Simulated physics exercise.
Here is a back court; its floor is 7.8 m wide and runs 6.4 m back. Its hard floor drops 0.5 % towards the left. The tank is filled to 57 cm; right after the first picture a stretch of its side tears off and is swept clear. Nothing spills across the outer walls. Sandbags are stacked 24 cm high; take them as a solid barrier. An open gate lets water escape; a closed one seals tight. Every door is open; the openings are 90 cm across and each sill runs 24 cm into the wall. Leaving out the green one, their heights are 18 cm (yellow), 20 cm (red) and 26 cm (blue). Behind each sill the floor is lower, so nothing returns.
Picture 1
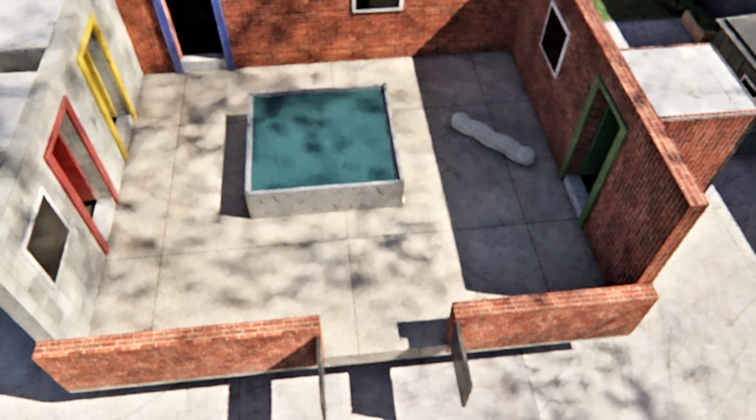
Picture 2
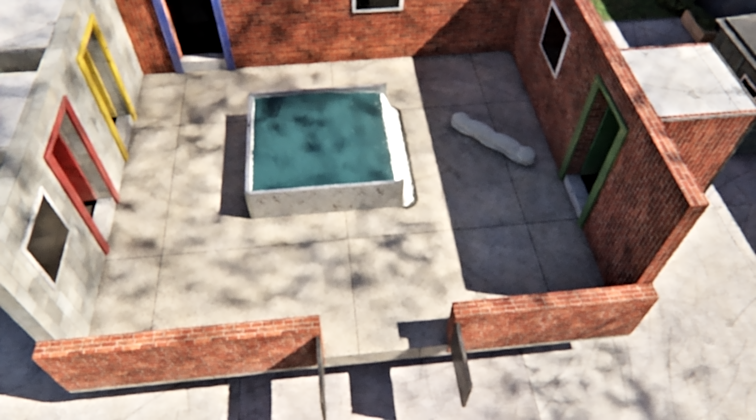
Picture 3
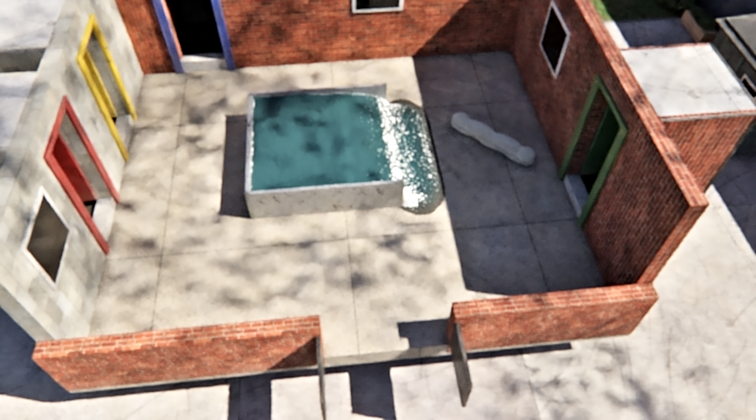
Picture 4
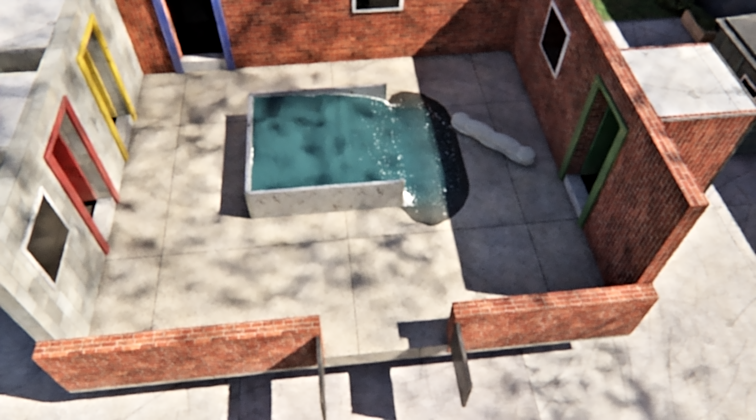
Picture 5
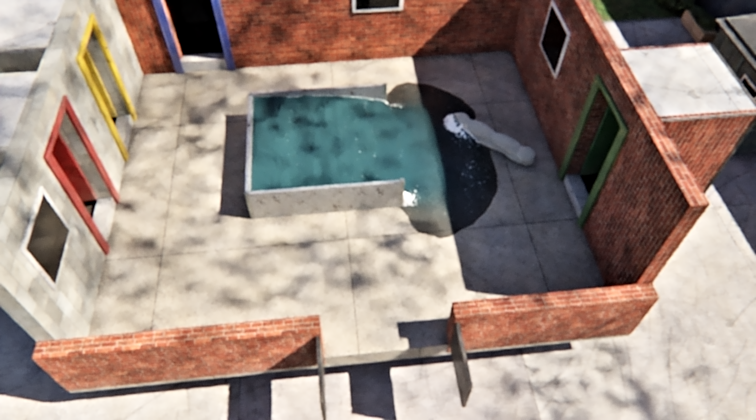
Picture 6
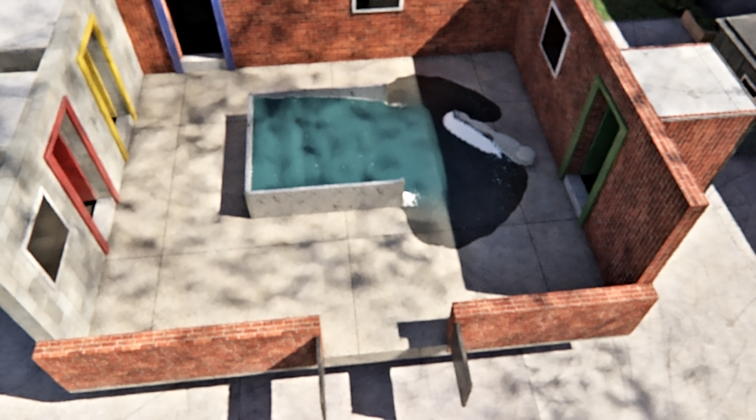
A walled back court of brick and pale block, seen from high above by a still camera, has a pale paved floor partly in shade. A raised tank of teal water stands in the middle, with red and yellow doorways at left, blue behind, green at right, and a pale row of sandbags nearby. The tank's right side breaks away, and water pours out, foaming, then spreads darkly rightward around the sandbags.
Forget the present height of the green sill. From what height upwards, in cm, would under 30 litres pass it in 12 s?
About 26 cm.
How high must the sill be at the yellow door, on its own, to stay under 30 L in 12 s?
Roughly 7.0 cm at yellow.
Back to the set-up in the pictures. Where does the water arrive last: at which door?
The yellow one.
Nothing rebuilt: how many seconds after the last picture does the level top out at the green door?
At about 1.6 s.
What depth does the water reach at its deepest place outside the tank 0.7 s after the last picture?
Roughly 34 cm.
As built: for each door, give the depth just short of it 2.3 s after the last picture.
Depths in cm: Green 29, yellow 0, red 0, blue 0.
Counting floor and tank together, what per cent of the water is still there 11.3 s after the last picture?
Some 90 per cent remains.
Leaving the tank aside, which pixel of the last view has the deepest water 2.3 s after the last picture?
Around (613, 312).
Then, 0.7 s after the last picture water covers 30 % of the floor, deepest (34 cm) near (457, 135); 30 cm at the green door, 3 litres in over its 19 cm sill.
Then, 2.3 s after the last picture water covers 35 % of the floor, deepest (44 cm) near (613, 312); 29 cm at the green door, 82 litres in over its 19 cm sill.
Then, 11.3 s after the last picture water covers 100 % of the floor, deepest (12 cm) near (131, 139); 5 cm at the green door, 106 litres in over its 19 cm sill.
At the green door as built, the water peaked near 32 cm, 1.5 s after the last picture.
Run again over the same 12 s with other heights there, 60 litres in over 22.5 cm, 5 litres over 30.5 cm. The limit of 30 litres is kept from about 26 cm up.
